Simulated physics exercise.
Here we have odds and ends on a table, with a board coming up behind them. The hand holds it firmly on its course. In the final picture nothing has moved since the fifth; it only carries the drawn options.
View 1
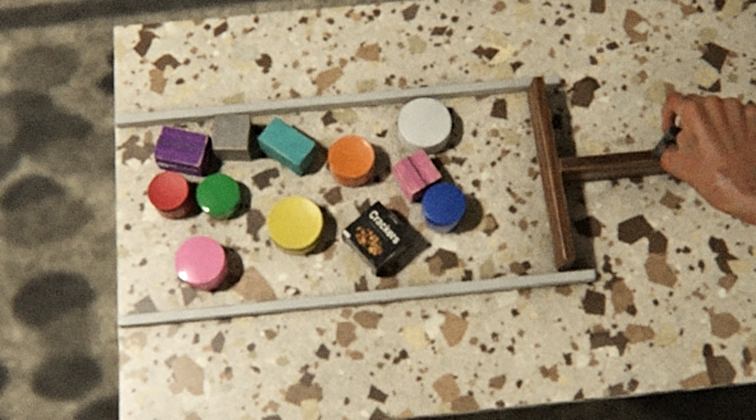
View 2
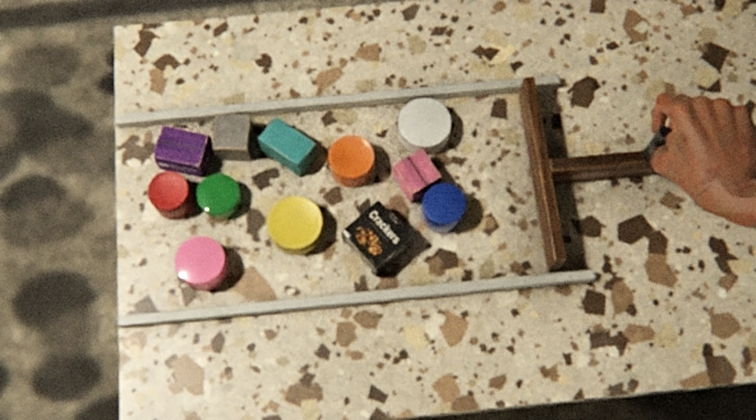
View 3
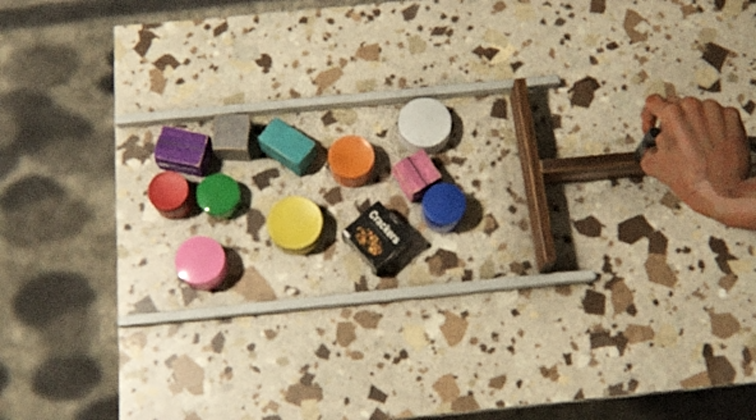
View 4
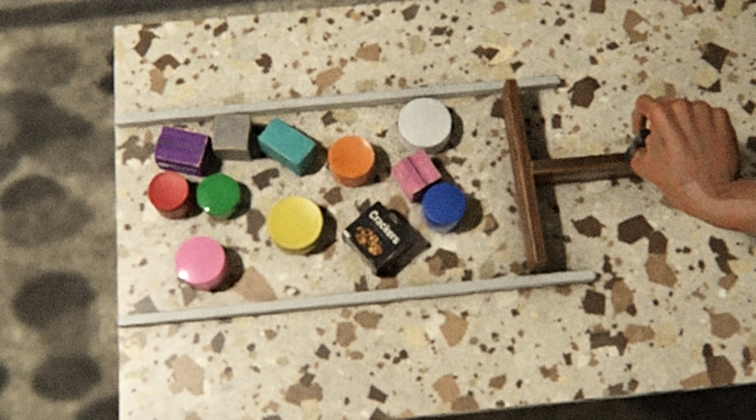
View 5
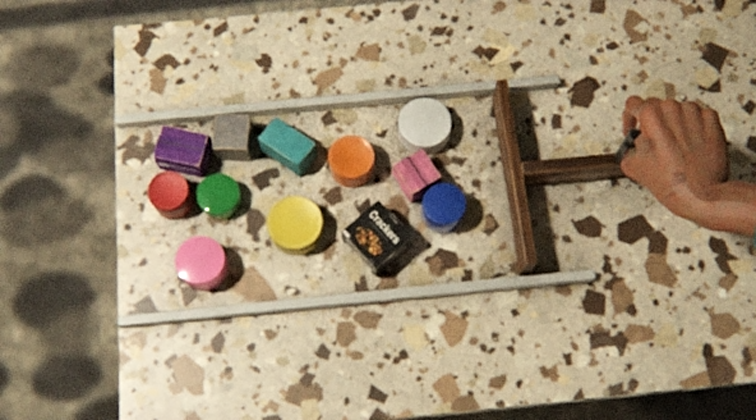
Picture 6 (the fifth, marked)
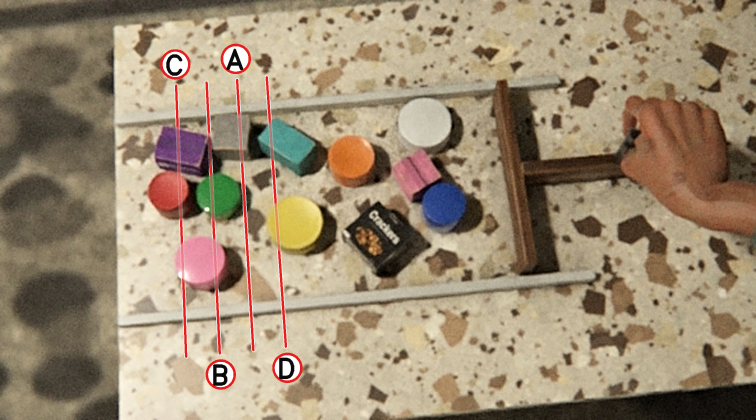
A hand slides a wooden board slowly left toward a group of colourful, unmoving objects.
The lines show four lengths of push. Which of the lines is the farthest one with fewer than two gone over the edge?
D is the last line within the limit.
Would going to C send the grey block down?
By then, yes.
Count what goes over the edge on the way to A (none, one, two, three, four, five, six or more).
By then, two.
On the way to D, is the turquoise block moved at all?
Yes.
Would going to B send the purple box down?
By then, yes.
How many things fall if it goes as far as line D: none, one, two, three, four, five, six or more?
By then, none.
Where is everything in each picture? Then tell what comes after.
Red jar (171, 196); blue pot (443, 209); orange jar (351, 162), in the first picture.
Board (545, 166); green pot (220, 197), in the second picture.
Board (535, 166); purple box (184, 151), in the third picture.
Board (525, 167); grey block (233, 138), in the fourth picture.
Board (516, 168); yellow jar (296, 226); pink box (417, 177); pink pot (202, 264), in the fifth picture.
On the marked copy, A at (245, 208); B at (213, 212); C at (181, 215); D at (276, 206).
Taking D. A third of the way, board (429, 176); white tin (388, 130); black packet (368, 244).
Two thirds of the way, board (344, 185); grey block (229, 137); yellow jar (263, 238).
When it is over, board (277, 191); red jar (127, 199); purple box (128, 163); none fallen.
As for the rest, A drops two; B drops four; C drops seven.
